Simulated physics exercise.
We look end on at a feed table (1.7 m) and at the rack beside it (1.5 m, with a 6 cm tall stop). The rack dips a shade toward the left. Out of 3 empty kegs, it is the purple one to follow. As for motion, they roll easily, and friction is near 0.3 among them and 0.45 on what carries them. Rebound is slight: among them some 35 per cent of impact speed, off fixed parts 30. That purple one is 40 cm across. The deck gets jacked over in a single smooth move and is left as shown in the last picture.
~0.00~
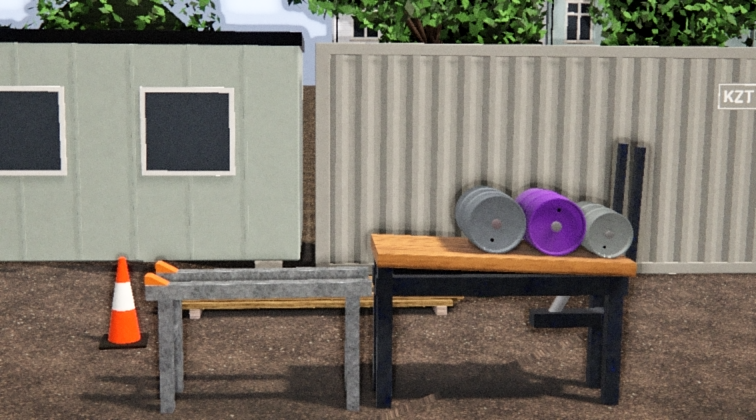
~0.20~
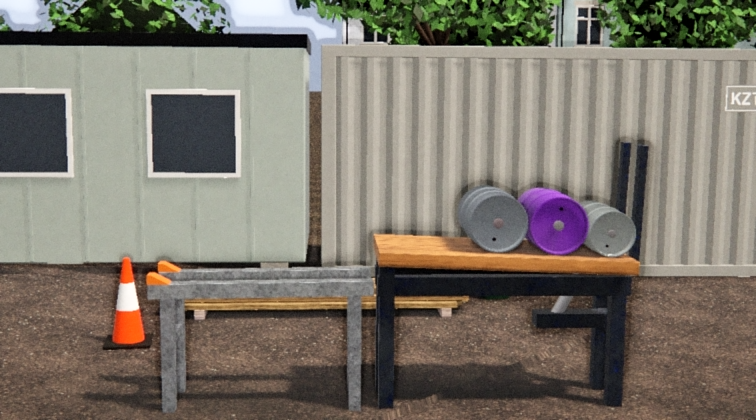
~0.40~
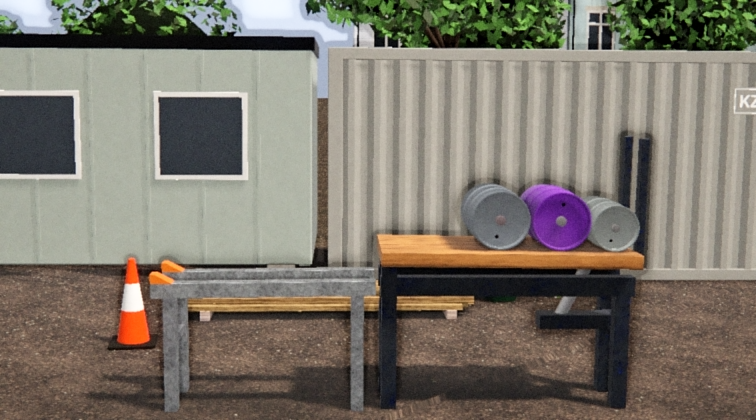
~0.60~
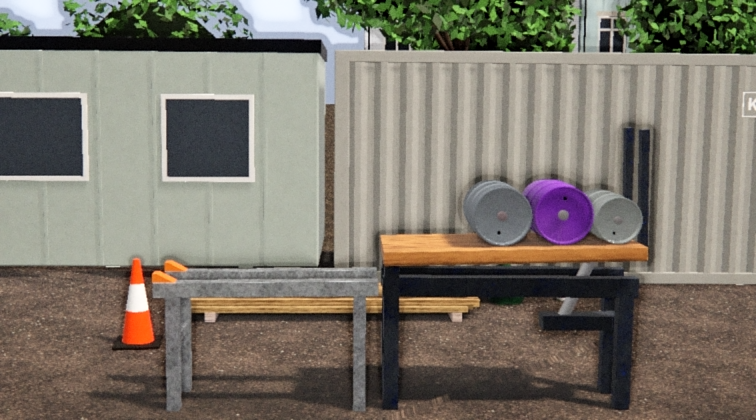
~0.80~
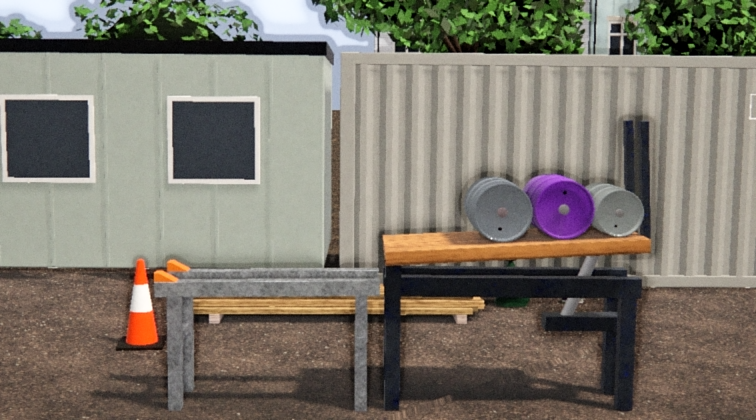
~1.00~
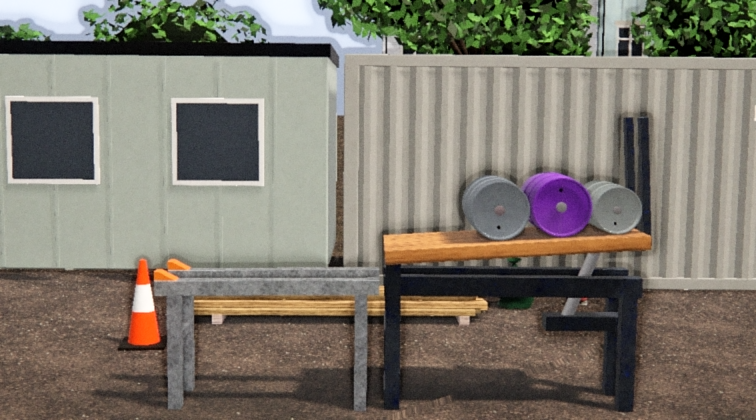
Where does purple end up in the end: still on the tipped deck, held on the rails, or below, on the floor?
It ends up held on the rails.
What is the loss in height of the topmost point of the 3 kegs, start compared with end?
Roughly 20 cm.
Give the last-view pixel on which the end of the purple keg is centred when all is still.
Roughly (214, 250).
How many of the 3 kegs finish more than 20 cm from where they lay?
3.
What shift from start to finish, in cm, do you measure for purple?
Result - purple: 230.
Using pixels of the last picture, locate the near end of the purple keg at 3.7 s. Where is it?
Roughly at (369, 222) in the last picture.
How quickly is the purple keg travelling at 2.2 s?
Speed approx. 0.4 m/s.
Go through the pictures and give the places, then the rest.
Purple (557, 227); deck tilted 2° back; stop top at (147, 278), in the first picture.
Purple (559, 226); deck tilted 2° back, in the second picture.
Purple (562, 222); deck tilted 1° back, in the third picture.
Purple (564, 216); deck tilted 1° to the rack, in the fourth picture.
Purple (565, 210); deck tilted 3° to the rack, in the fifth picture.
Purple (562, 208); deck tilted 4° to the rack, in the sixth picture.
By 2.2 s, purple is on the deck, 85 cm from the hinge, rolling left; 0 of 3 over the stop.
By 3.7 s, purple is on the rack, 140 cm from the rack's far end, rolling left; 0 of 3 over the stop.
Finally (7.6 s), purple is on the rack, 40 cm from the rack's far end; 1 of 3 over the stop.
